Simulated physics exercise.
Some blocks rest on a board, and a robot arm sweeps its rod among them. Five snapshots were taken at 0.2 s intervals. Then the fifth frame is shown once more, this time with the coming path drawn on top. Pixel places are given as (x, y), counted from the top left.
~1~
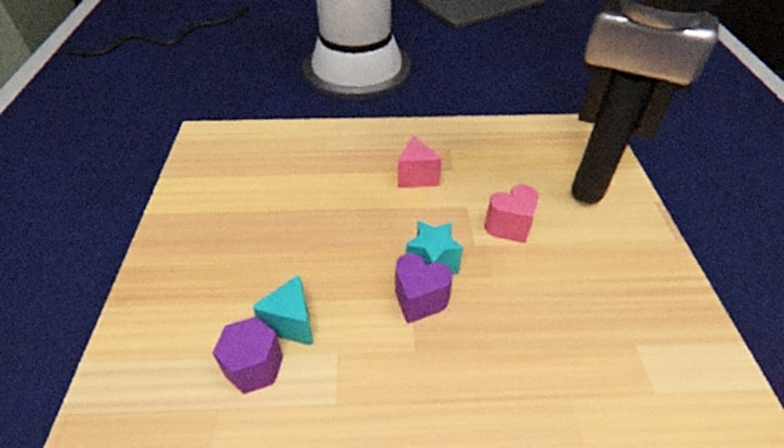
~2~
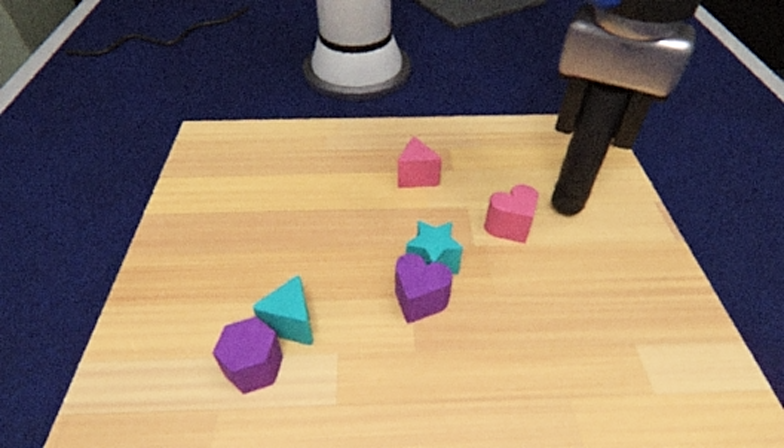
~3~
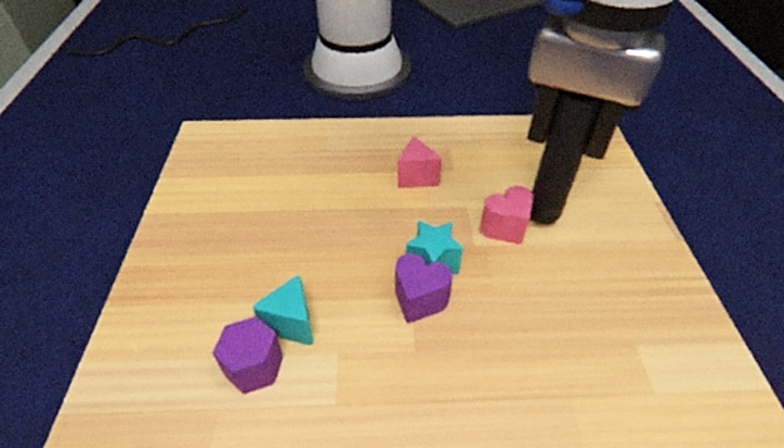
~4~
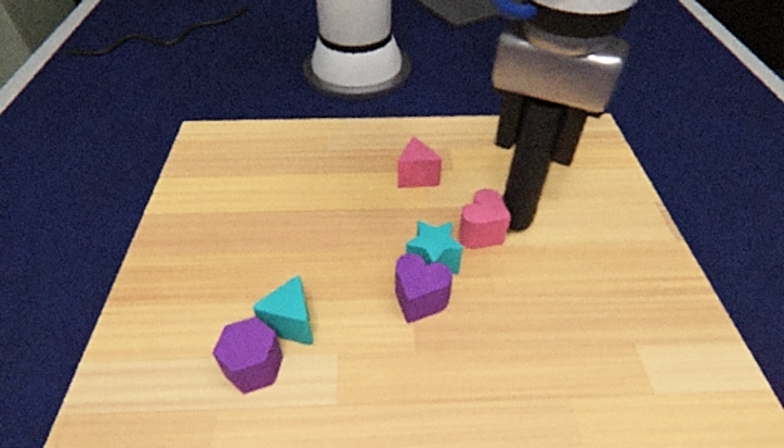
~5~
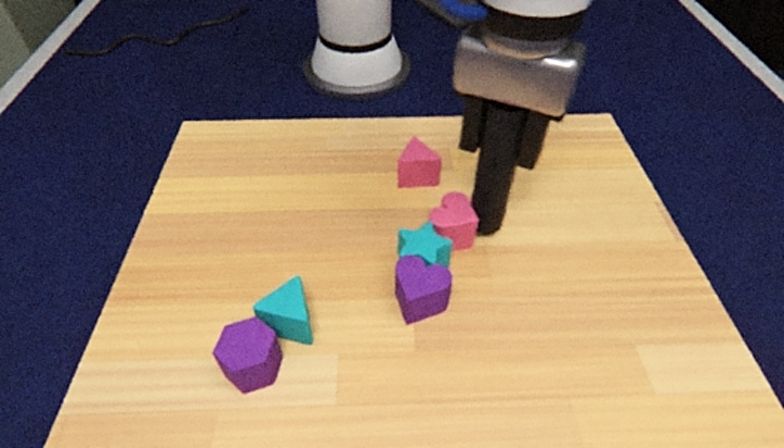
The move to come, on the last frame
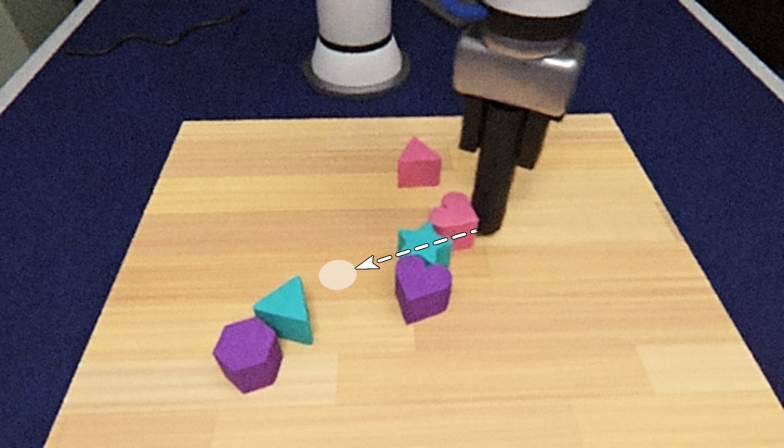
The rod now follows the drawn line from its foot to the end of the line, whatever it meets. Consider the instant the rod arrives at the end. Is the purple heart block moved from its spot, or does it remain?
It stays.
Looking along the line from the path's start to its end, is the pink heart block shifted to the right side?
Yes.
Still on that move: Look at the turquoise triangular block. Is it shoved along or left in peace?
That block is not shifted.
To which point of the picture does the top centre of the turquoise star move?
When the path ends, it will be at (345, 277).
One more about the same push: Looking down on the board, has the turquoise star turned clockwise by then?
I expect not.
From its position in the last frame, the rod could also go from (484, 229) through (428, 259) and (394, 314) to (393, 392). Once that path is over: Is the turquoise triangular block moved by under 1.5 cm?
That would be a yes.
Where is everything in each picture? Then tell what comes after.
In the first frame, rod's lower end (587, 193); turquoise triangular block (286, 300); purple heart block (422, 274); turquoise star (435, 238); pink heart block (517, 200).
In the second frame, rod (567, 204); blocks still.
In the third frame, rod (544, 213); pink heart block (512, 201).
In the fourth frame, rod (516, 219); pink heart block (487, 206).
In the fifth frame, rod (485, 222); turquoise triangular block (286, 300); purple heart block (421, 276); turquoise star (423, 241); pink heart block (454, 210).
Drawn move, from (484, 229) directly to (338, 274).
The first path, step by step. One third of the way, rod (438, 236); turquoise star (398, 240), turned 45° anticlockwise; pink heart block (402, 208), turned 20° clockwise.
Two thirds of the way, rod (389, 251); turquoise star (369, 256), turned 95° anticlockwise; pink heart block (375, 204), turned 65° clockwise.
At the end, rod (337, 268); turquoise triangular block still; purple heart block still; turquoise star (345, 277), turned 145° anticlockwise; pink heart block (375, 203), turned 70° clockwise.
